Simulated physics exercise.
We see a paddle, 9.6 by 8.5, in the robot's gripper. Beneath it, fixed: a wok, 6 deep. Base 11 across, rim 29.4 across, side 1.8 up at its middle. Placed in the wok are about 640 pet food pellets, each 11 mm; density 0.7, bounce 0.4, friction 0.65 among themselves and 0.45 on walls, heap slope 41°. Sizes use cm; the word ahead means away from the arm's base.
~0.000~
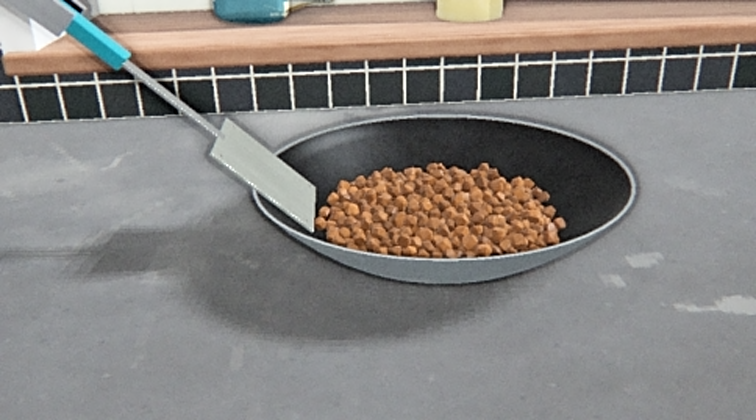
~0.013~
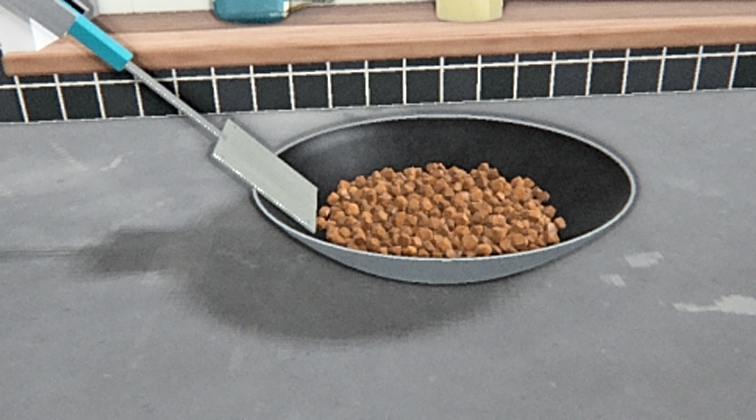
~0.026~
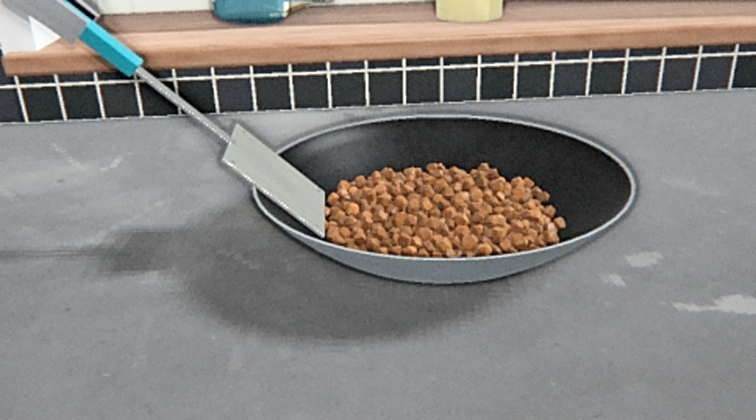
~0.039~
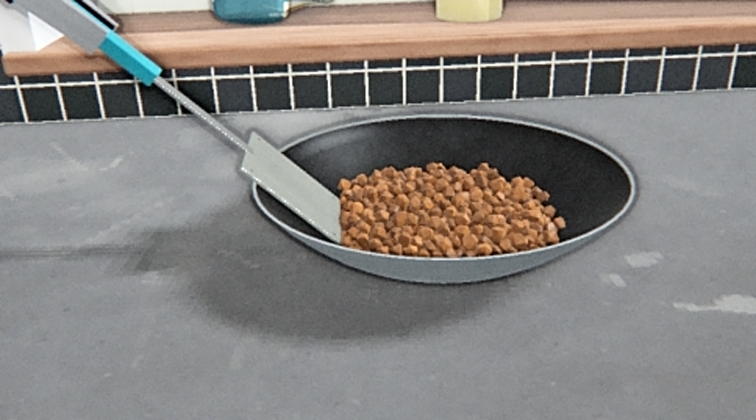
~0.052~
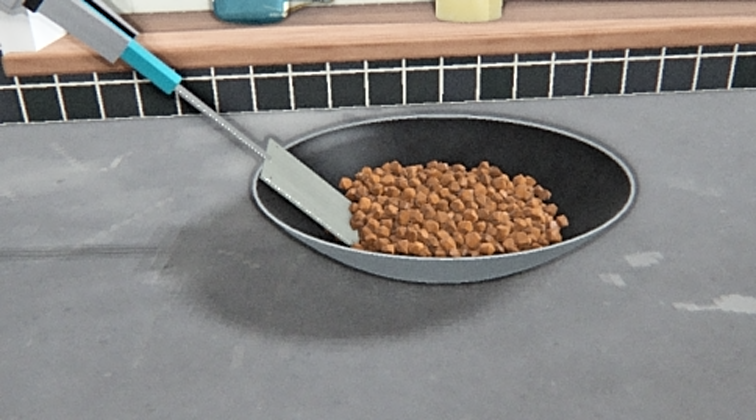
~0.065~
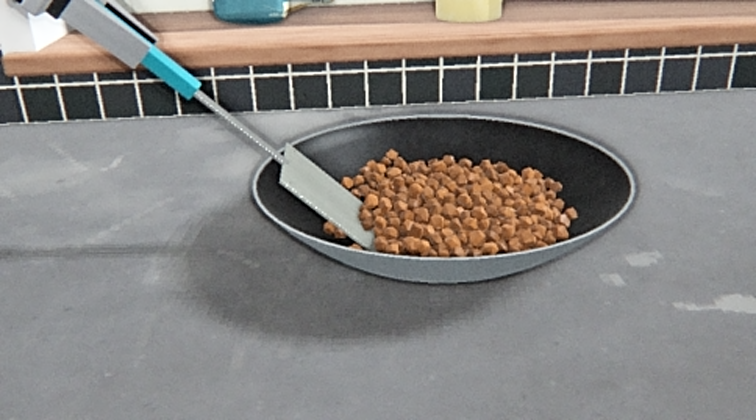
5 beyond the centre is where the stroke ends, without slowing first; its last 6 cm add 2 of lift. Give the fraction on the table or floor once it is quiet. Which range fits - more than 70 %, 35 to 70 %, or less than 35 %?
The range that fits is less than 35 %.
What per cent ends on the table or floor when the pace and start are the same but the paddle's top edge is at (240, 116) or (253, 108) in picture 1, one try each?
Some 5 and 10 per cent.
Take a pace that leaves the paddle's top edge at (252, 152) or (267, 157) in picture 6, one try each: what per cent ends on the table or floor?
First try about 0 %, second try about 0 %.
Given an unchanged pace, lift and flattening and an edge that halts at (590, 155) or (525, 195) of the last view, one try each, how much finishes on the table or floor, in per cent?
Estimates, in order: 50 % and 30 %.
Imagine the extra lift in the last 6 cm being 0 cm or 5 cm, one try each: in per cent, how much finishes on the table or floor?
Close to 5 and 10 percent respectively.
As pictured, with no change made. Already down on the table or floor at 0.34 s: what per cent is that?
That would be near 5 per cent, give or take.
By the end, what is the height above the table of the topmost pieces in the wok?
It reaches around 8.0 cm.
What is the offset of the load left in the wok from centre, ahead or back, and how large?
I'd put it at roughly 6.0 cm toward the front.
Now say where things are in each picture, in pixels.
Paddle top edge at (219, 135), sloping 44°; upper third of the load around (439, 203), from x 320 to 560, top at y 170; 638 in the wok, in the first picture.
Paddle top edge at (220, 136), sloping 44°; upper third of the load around (439, 203), from x 320 to 560, top at y 170, in the second picture.
Paddle top edge at (230, 141), sloping 44°; upper third of the load around (439, 203), from x 320 to 560, top at y 170, in the third picture.
Paddle top edge at (247, 149), sloping 44°; upper third of the load around (437, 203), from x 325 to 560, top at y 170, in the fourth picture.
Paddle top edge at (265, 157), sloping 44°; upper third of the load around (442, 201), from x 330 to 560, top at y 165, in the fifth picture.
Paddle top edge at (284, 161), sloping 44°; upper third of the load around (449, 196), from x 330 to 570, top at y 155; 638 in the wok, in the sixth picture.
After 0.10 s, sloping 44°, highest piece 7 above the table; 638 in the wok.
After 0.13 s, sloping 44°, highest piece 8 above the table; 638 in the wok.
After 0.34 s, sloping 44°, highest piece 8 above the table; 588 in the wok, 32 on the table or floor, 18 on the blade or in flight.
After 1.39 s, sloping 44°, highest piece 8 above the table; 585 in the wok, 53 on the table or floor.
At rest, 585 in the wok, 53 on the table or floor. That is 8 % on the table or floor.
